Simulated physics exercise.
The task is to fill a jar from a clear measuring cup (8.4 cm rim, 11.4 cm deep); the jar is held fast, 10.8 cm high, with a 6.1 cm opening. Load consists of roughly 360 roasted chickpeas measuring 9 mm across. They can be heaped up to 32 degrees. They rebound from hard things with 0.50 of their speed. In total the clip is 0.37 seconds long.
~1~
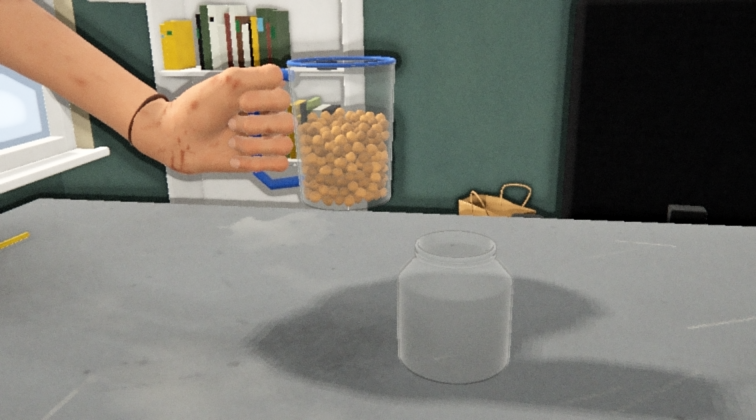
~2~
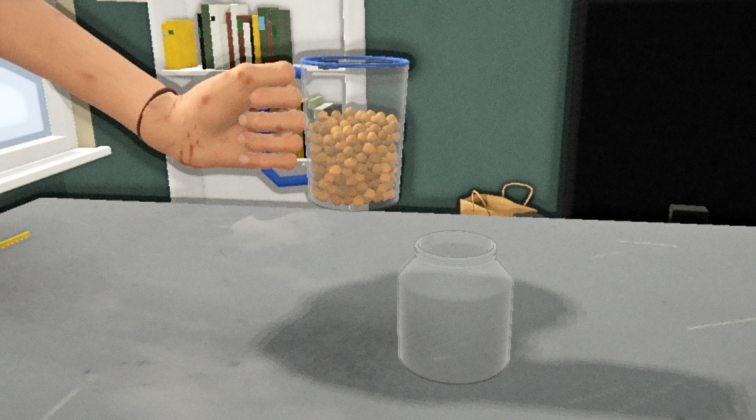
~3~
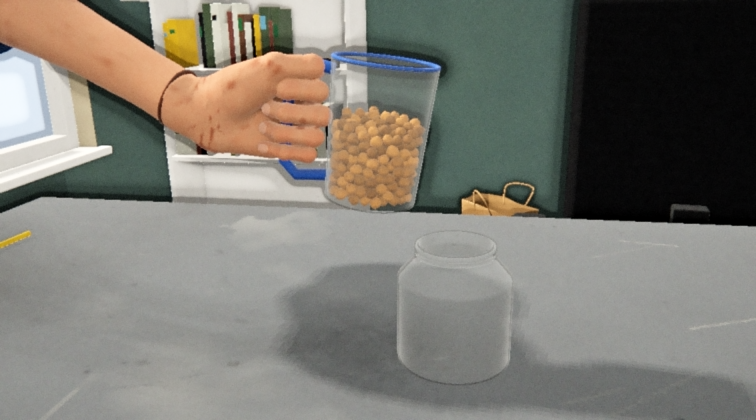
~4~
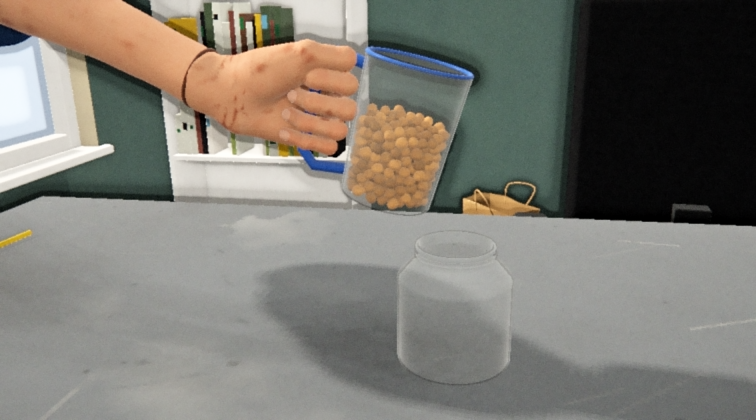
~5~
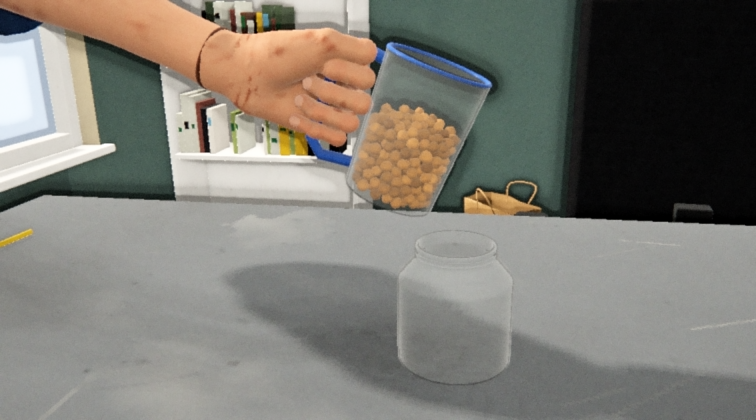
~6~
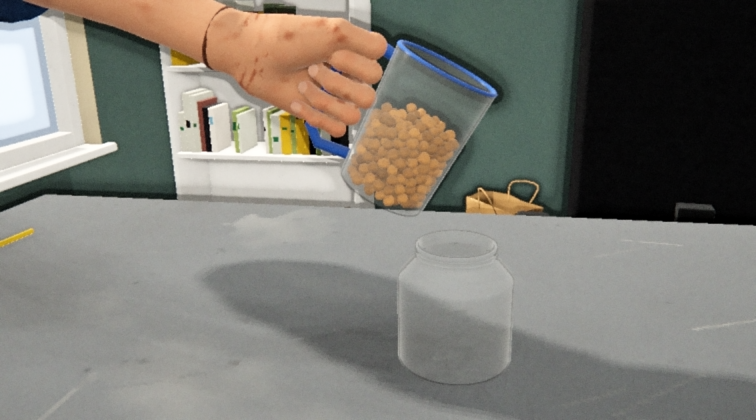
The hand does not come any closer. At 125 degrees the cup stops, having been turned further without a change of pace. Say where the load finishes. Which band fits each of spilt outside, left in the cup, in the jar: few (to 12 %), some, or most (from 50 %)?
Spilt: A part, still above: Very few, jar: The larger part.
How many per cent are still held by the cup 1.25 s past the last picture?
About 10 percent of the load.
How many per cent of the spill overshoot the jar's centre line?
Roughly 100 percent of the spill.
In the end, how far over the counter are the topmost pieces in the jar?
I'd say close to 4.5 centimetres.
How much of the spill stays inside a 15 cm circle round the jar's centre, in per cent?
Share: Some 50 percent.
Then, 0.50 s after the last picture, tilt 75 degrees; the cup holds 100 %, the jar 0 %.
Then, 0.83 s after the last picture, tilt 105 degrees; the cup holds 100 %, the jar 0 %.
Then, 1.25 s after the last picture, tilt 125 degrees; the cup holds 10 %, the jar 45 %.
In the end, spilt 35 %, still above 0 %, jar 65 %.
